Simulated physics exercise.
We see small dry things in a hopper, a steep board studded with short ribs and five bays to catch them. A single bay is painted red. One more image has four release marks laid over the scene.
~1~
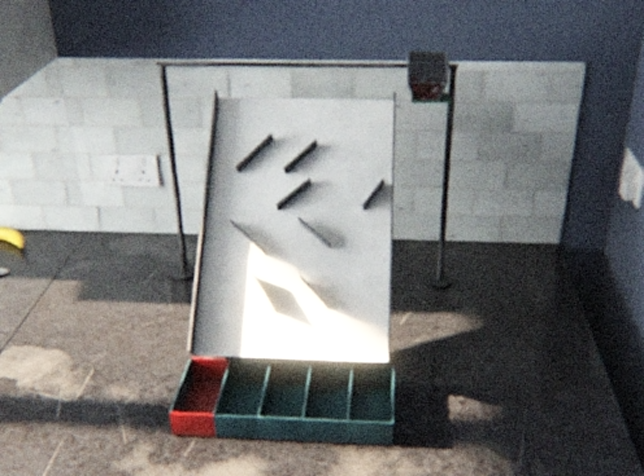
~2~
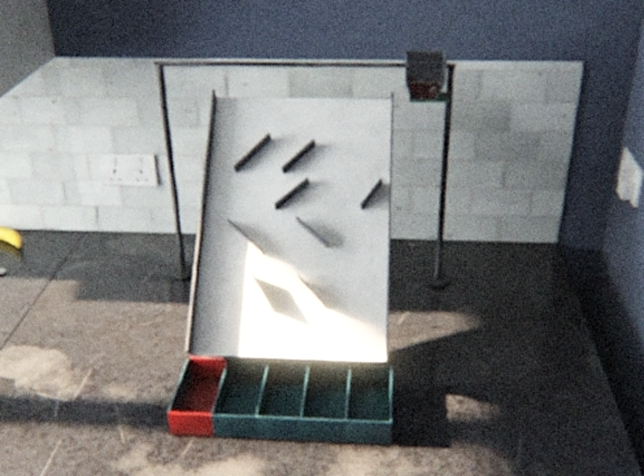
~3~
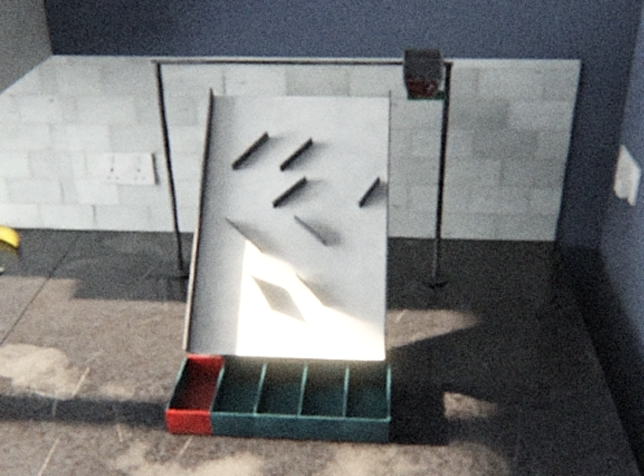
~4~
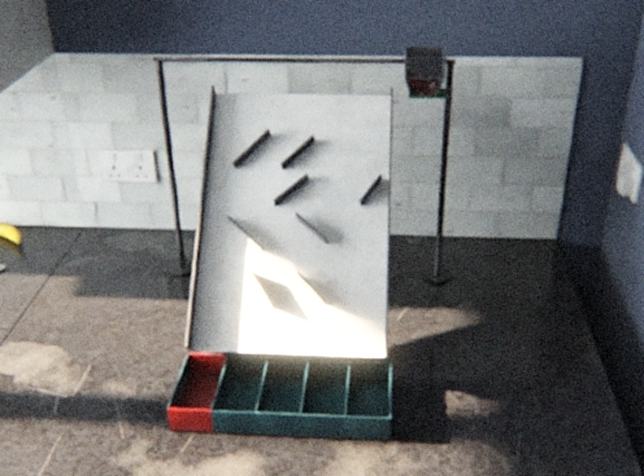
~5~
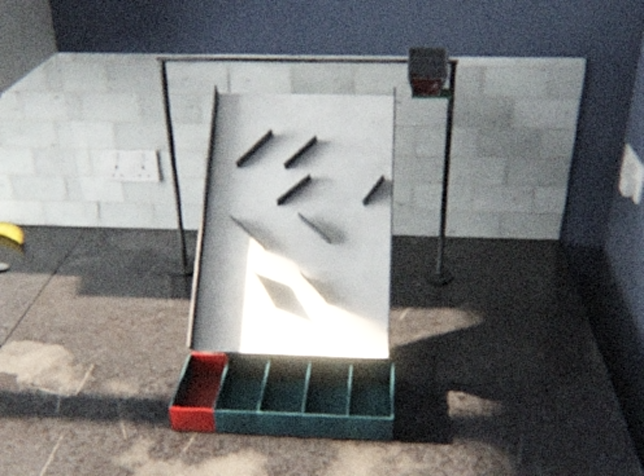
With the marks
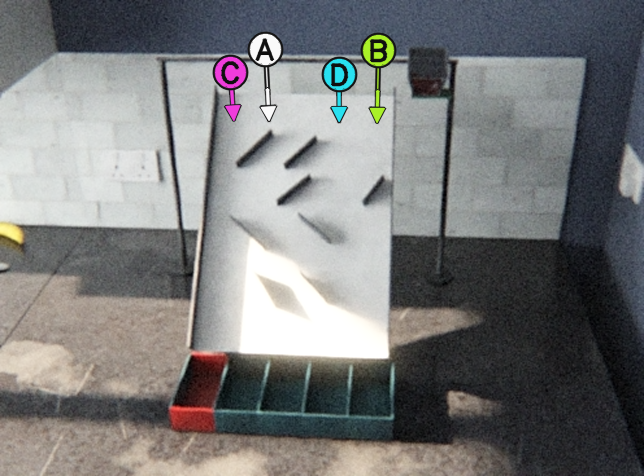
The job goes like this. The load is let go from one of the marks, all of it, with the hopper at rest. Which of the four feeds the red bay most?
I would pick mark C.
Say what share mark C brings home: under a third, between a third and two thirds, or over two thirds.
Mark C gives over two thirds.
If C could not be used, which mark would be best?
The answer is A.
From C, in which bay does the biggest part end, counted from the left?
It is the first one.
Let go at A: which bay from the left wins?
It is the first one.
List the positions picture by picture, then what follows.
Hopper at (426, 93), kidney beans, door shut, in the first picture.
Ribs (234, 167) to (269, 133), (281, 168) to (314, 139), (274, 205) to (308, 177), in the second picture.
Ribs (358, 203) to (379, 176), (226, 218) to (260, 249), (294, 215) to (325, 242), in the third picture.
Ribs (249, 269) to (272, 305), (297, 272) to (323, 300), in the fourth picture.
Red bay at (192, 418), number 1 of 5 from the left, in the fifth picture.
On the marked copy, mark A meets the board at (268, 115); mark B meets the board at (377, 117); mark C meets the board at (233, 115); mark D meets the board at (339, 116).
Choosing A, about two thirds in the red bay, about a third in other bays.
Choosing B, none in the red bay, nearly all in other bays, a small part held on the board.
Choosing C, nearly all in the red bay.
Choosing D, none in the red bay, nearly all in other bays, a stray few held on the board, a small part outside the box.
